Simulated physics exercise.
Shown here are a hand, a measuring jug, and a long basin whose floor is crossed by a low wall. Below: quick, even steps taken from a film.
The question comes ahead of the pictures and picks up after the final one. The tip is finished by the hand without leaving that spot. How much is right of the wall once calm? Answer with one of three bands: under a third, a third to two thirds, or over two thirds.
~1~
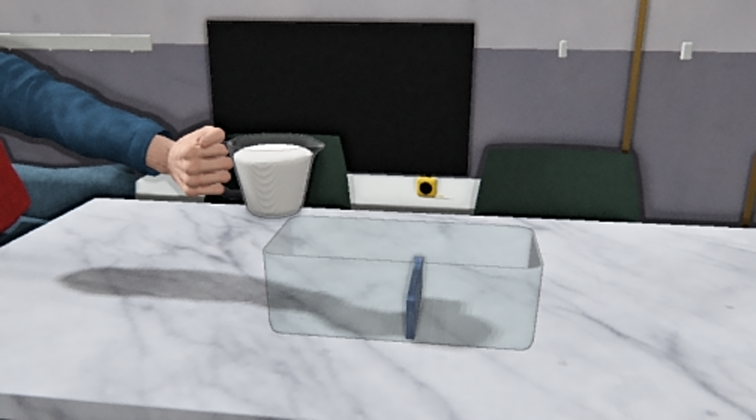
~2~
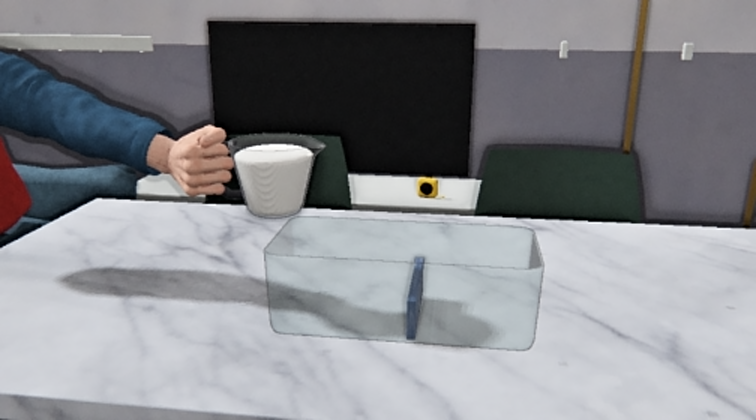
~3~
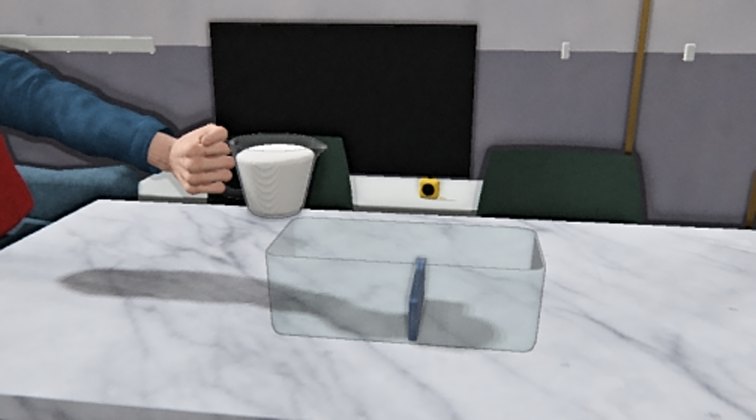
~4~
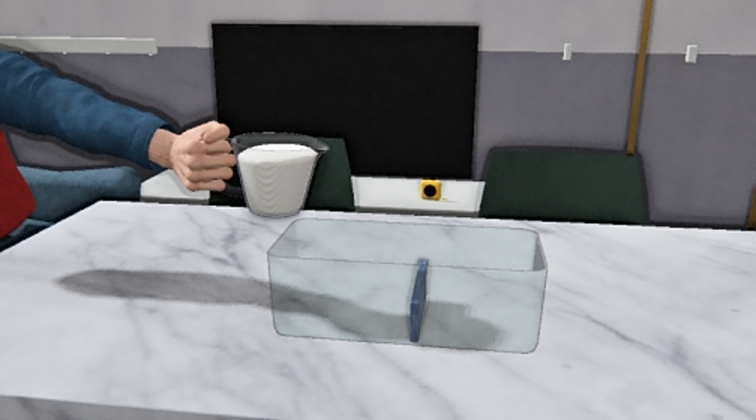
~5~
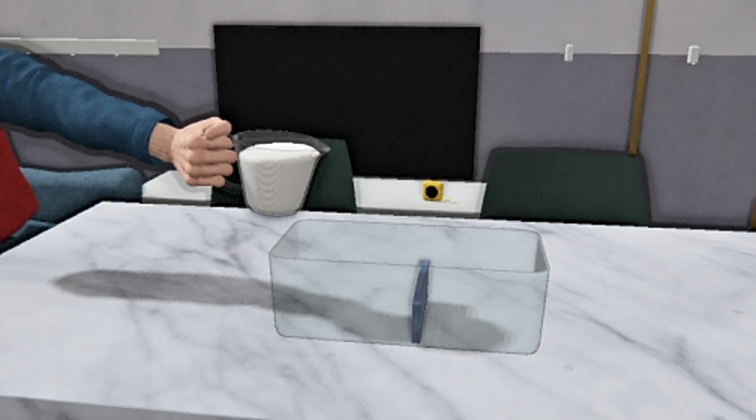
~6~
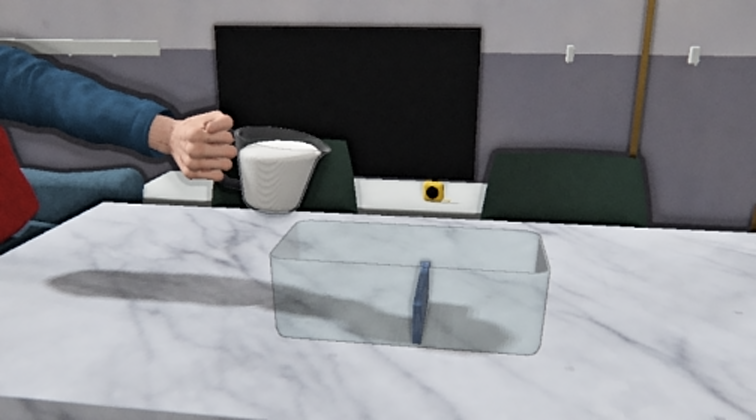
Under a third.
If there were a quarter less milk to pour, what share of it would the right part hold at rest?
The share comes to roughly 5 per cent.
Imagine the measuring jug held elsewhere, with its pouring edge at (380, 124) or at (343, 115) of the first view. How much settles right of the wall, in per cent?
Estimate, first then second: 95 per cent and 45 per cent.
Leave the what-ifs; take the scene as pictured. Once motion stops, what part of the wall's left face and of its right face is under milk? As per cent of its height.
I'd put the left at about 30 and the right at about 0.
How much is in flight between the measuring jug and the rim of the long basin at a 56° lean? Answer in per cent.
That comes to near 20 percent.
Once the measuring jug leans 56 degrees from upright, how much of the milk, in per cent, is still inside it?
About 75 % remains.
A moment on, the measuring jug is tipped part way and 75 per cent is still to pour, 6 is left of the wall and 0 right of it.
Next, the measuring jug is tipped on its side and 19 per cent is still to pour, 55 is left of the wall and 1 right of it.
Then the measuring jug is tipped on its side and 0 per cent is still to pour, 93 is left of the wall and 2 right of it.
Later the measuring jug is tipped on its side and 0 per cent is still to pour, 95 is left of the wall and 3 right of it.
Finally, 95 per cent lies left of the wall, 3 right of it and 2 outside.
